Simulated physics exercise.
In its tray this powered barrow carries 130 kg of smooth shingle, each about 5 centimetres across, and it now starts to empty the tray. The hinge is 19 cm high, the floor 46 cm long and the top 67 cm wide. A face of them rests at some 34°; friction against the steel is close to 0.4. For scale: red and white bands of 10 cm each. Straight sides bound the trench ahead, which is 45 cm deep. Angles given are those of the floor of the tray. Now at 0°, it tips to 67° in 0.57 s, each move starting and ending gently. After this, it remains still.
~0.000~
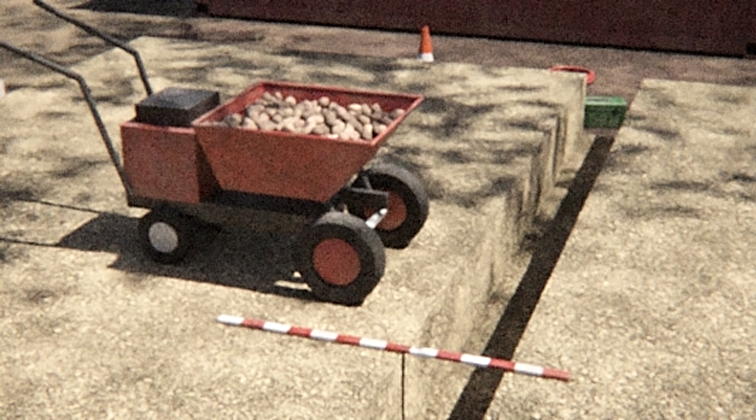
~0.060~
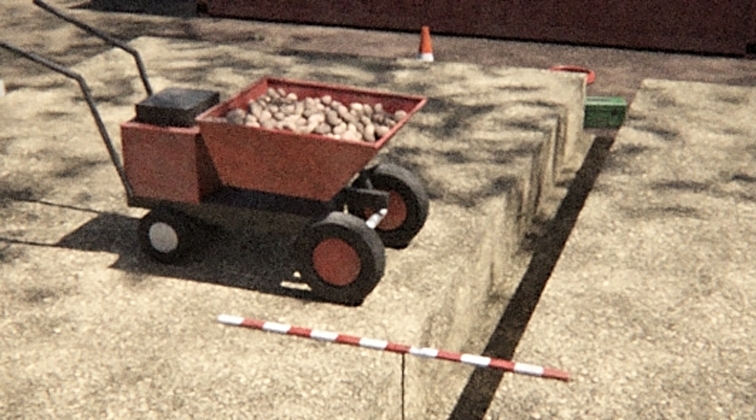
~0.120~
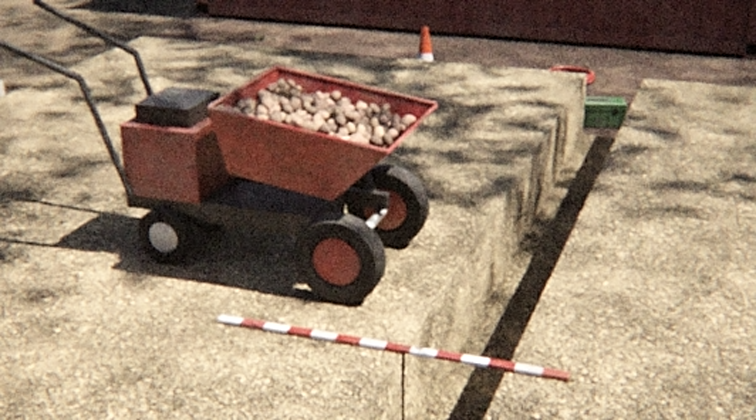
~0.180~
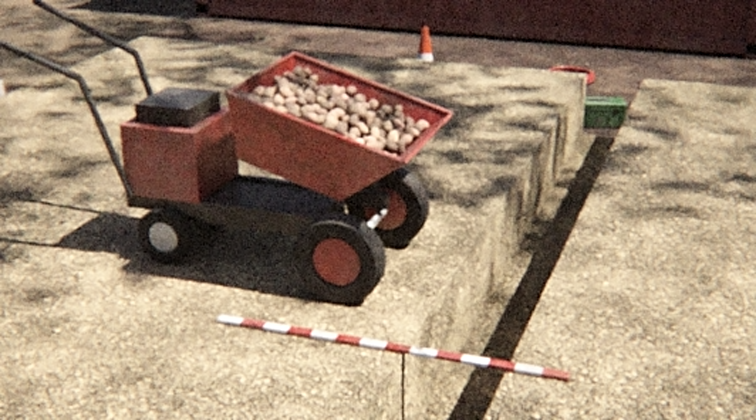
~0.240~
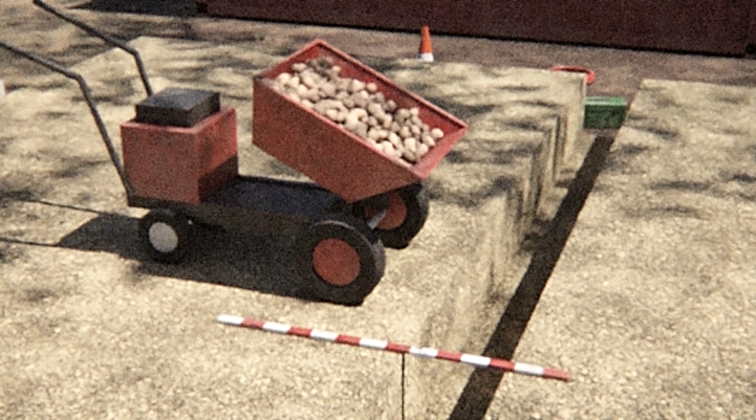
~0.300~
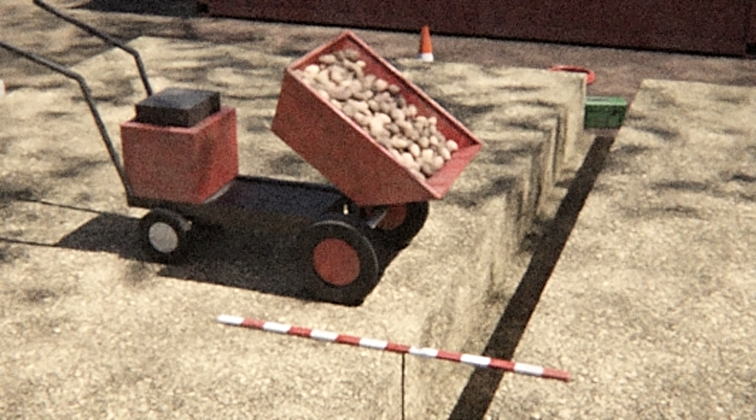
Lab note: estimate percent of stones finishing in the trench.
Approx. 44 %.
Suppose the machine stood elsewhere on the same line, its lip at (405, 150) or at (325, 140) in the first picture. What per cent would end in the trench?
That gives roughly 20 per cent and roughly 80 per cent.
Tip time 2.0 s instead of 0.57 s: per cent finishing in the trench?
Estimate: About 75 %.
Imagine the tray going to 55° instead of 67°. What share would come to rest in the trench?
Roughly 40%.
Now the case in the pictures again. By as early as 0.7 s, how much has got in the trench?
Roughly 20% by that time.
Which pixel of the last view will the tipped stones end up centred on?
Roughly at pixel (566, 294).
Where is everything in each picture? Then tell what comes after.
In the first frame, lip at (371, 144), floor tilted 0°, highest stones at (318, 112).
In the second frame, lip at (376, 146), floor tilted 2°, highest stones at (303, 108); the stones move at 0.5 m/s on average.
In the third frame, the tray is at 8°, its lip at (388, 152); the top of the load is at (275, 91); the stones move at 1.0 m/s on average.
In the fourth frame, the tray is at 16°, its lip at (404, 163); the top of the load is at (292, 79); the stones move at 1.3 m/s on average.
In the fifth frame, the tray is at 26°, its lip at (423, 179); the top of the load is at (315, 67); the stones move at 1.5 m/s on average.
In the sixth frame, lip at (439, 198), floor tilted 36°, highest stones at (341, 60); the stones move at 1.6 m/s on average.
After 0.4 s the floor is at 57°; 100 % in the tray; the foremost stones are at (459, 200).
After 0.7 s the floor is at 67°; 73 % in the tray, 18 % in the trench, 8 % past the trench; the foremost stones are at (563, 298).
After 1.0 s the floor is at 67°; 18 % in the tray, 27 % in the trench, 56 % past the trench; the foremost stones are past the picture's edge.
After 3.0 s the floor is at 67°; 0 % in the tray, 44 % in the trench, 56 % past the trench; the foremost stones are past the picture's edge.
